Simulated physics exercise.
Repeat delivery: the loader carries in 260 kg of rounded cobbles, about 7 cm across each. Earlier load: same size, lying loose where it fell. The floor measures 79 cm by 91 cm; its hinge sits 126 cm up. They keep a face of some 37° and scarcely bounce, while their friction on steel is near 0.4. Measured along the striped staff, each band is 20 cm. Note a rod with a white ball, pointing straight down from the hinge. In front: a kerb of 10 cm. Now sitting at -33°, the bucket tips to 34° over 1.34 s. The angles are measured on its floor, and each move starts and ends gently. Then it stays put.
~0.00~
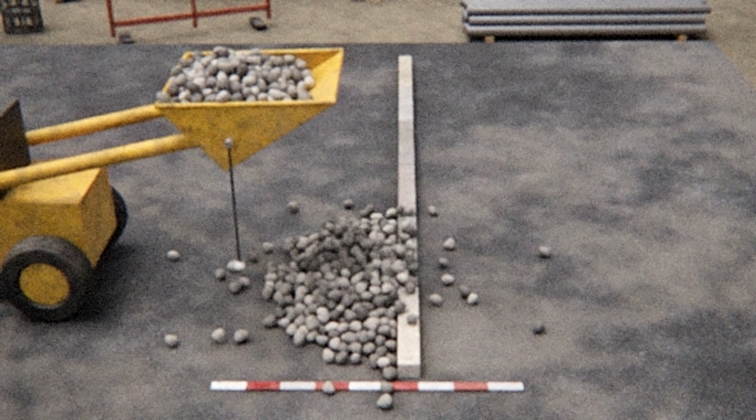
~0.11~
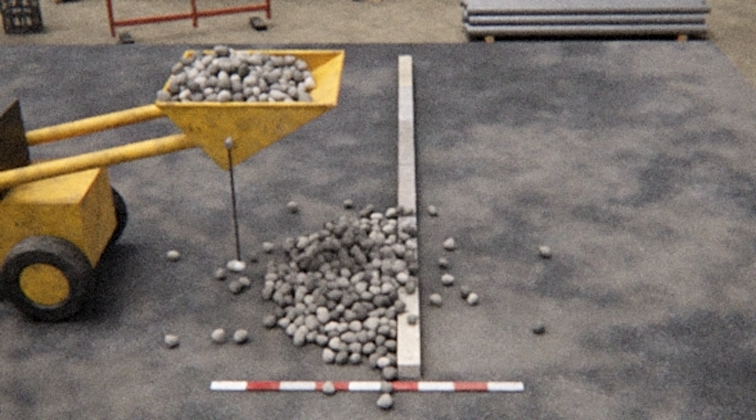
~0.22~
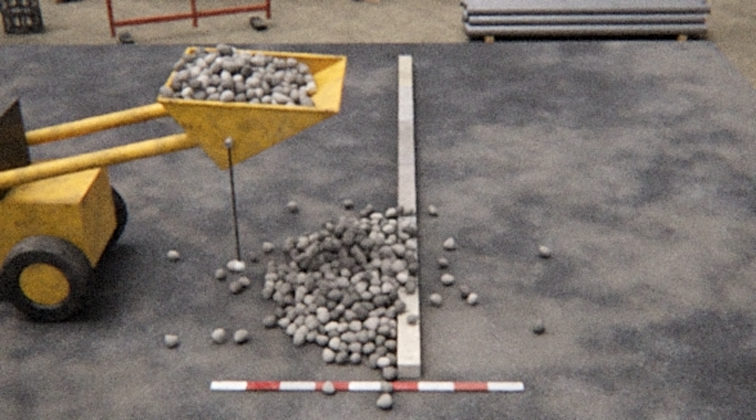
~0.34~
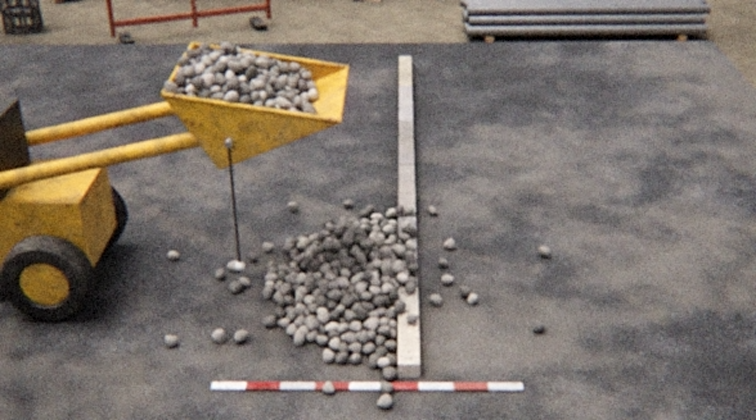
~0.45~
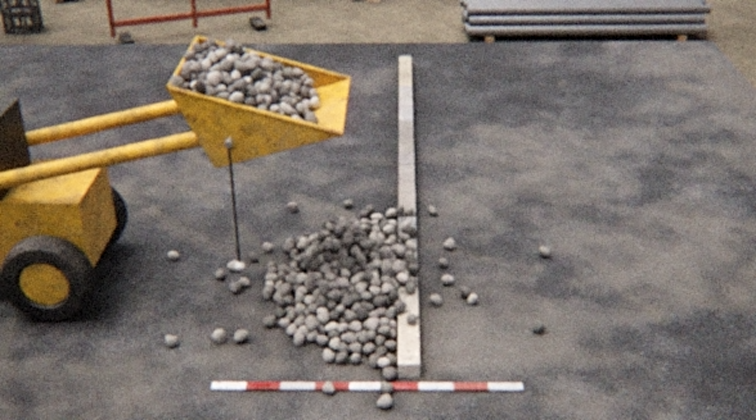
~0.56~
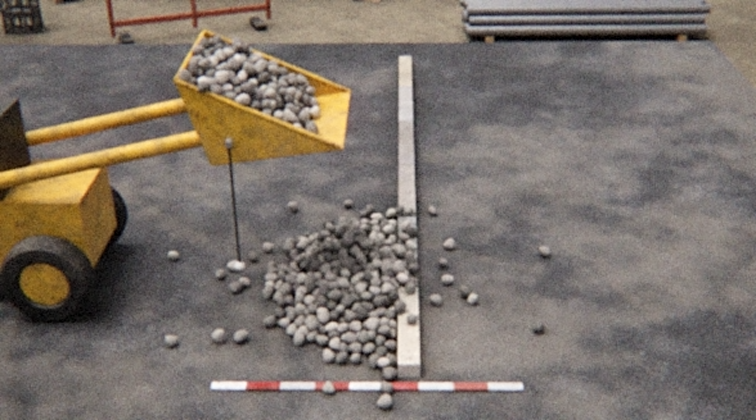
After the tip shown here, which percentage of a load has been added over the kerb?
Roughly 50 out of 100.
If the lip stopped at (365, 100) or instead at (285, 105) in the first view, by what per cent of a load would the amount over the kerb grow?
The first position would add some 70 per cent, the second some 10.
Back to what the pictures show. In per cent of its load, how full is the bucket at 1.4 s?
Close to 50 in a hundred.
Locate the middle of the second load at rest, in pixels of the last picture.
Their centre ends up near (411, 266).
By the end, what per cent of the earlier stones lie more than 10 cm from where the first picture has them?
Close to 5 in a hundred of them.
After 1.0 s the floor is at 24°; in per cent of one load, 99 in the bucket, 99 on this side of the kerb, 2 over the kerb; the foremost stones are at (473, 269).
After 1.4 s the floor is at 34°; in per cent of one load, 52 in the bucket, 146 on this side of the kerb, 2 over the kerb; the foremost stones are at (473, 269).
After 1.8 s the floor is at 34°; in per cent of one load, 12 in the bucket, 170 on this side of the kerb, 18 over the kerb; the foremost stones are at (509, 267).
After 4.2 s the floor is at 34°; in per cent of one load, 0 in the bucket, 149 on this side of the kerb, 52 over the kerb; the foremost stones are at (599, 287). Net gain over the kerb, 50.
